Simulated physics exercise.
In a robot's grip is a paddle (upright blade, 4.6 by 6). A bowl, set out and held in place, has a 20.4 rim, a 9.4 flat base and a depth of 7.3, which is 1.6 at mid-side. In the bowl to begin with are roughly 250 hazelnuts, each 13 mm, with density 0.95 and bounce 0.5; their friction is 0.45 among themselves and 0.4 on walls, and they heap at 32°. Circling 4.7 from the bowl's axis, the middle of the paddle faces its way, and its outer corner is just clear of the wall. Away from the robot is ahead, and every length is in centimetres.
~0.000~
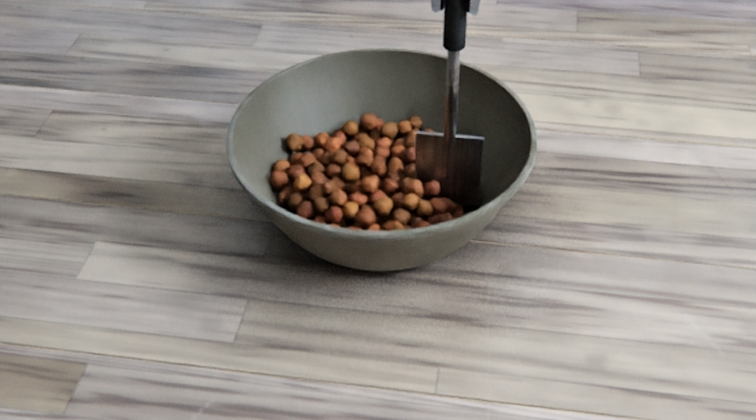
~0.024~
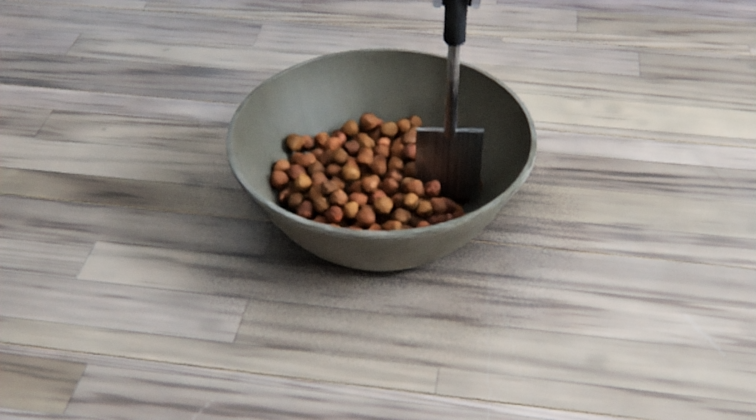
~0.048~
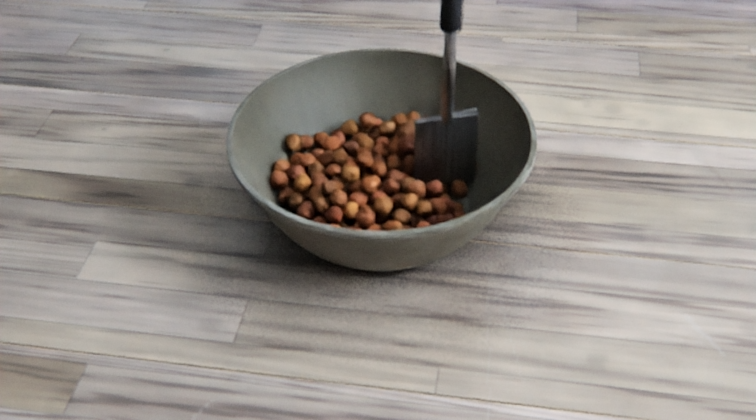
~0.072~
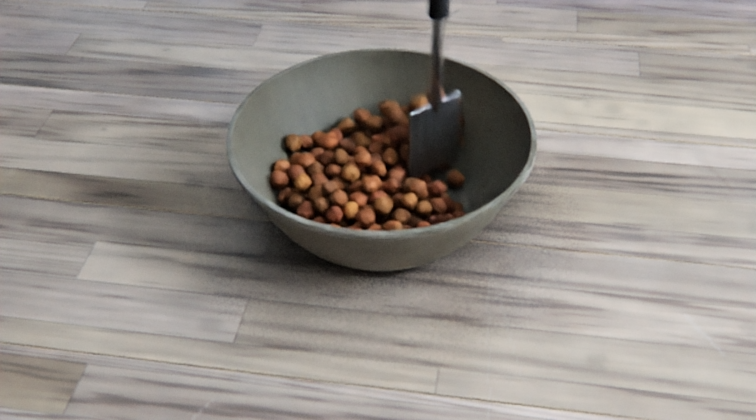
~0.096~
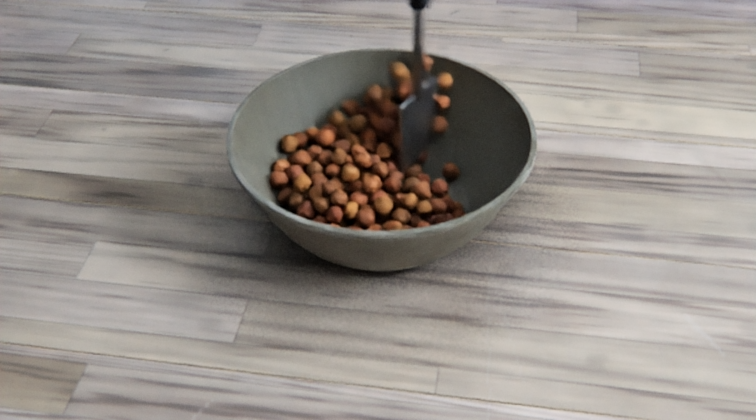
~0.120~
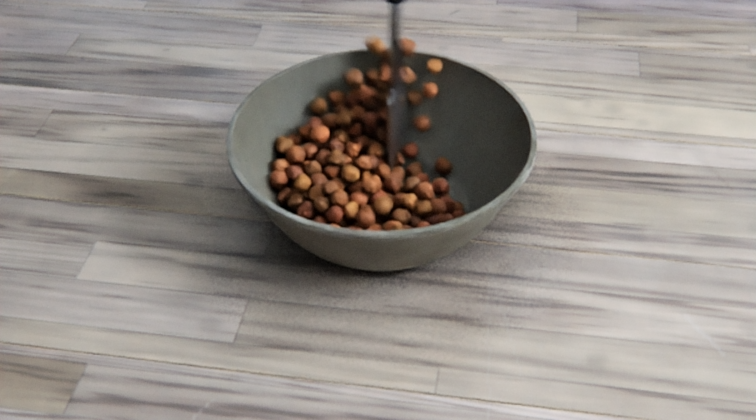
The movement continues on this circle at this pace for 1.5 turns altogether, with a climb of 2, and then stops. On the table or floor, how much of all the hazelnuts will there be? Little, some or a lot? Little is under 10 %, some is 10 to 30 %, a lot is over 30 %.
Some.
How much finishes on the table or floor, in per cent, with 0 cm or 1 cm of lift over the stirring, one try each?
I'd say some 20 per cent, and some 20 per cent.
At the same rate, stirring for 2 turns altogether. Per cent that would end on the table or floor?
I'd reckon near 20 per cent.
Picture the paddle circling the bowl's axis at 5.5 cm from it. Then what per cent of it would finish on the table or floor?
Around 15 in a hundred, in that case.
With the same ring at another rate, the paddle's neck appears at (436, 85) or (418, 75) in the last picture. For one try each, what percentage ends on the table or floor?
Around 0 and 5 percent, in that order.
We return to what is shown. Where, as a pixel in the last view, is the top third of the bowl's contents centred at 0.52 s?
Roughly pixel (420, 129).
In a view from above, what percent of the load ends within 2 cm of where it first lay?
I'd say something near 10 percent.
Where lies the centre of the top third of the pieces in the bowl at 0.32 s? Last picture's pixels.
Roughly at (368, 214).
After 0.32 s, 261° round, highest piece 10 above the table; 230 in the bowl, 7 on the table or floor, 14 in flight or on the tool.
After 0.52 s, 75° round, highest piece 8 above the table; 207 in the bowl, 36 on the table or floor, 8 in flight or on the tool.
After 0.82 s, 180° round, highest piece 5 above the table; 204 in the bowl, 46 on the table or floor, 1 in flight or on the tool.
After 1.52 s, 180° round, highest piece 5 above the table; 204 in the bowl, 47 on the table or floor.
At rest, 204 in the bowl, 47 on the table or floor. That is 19 % on the table or floor.
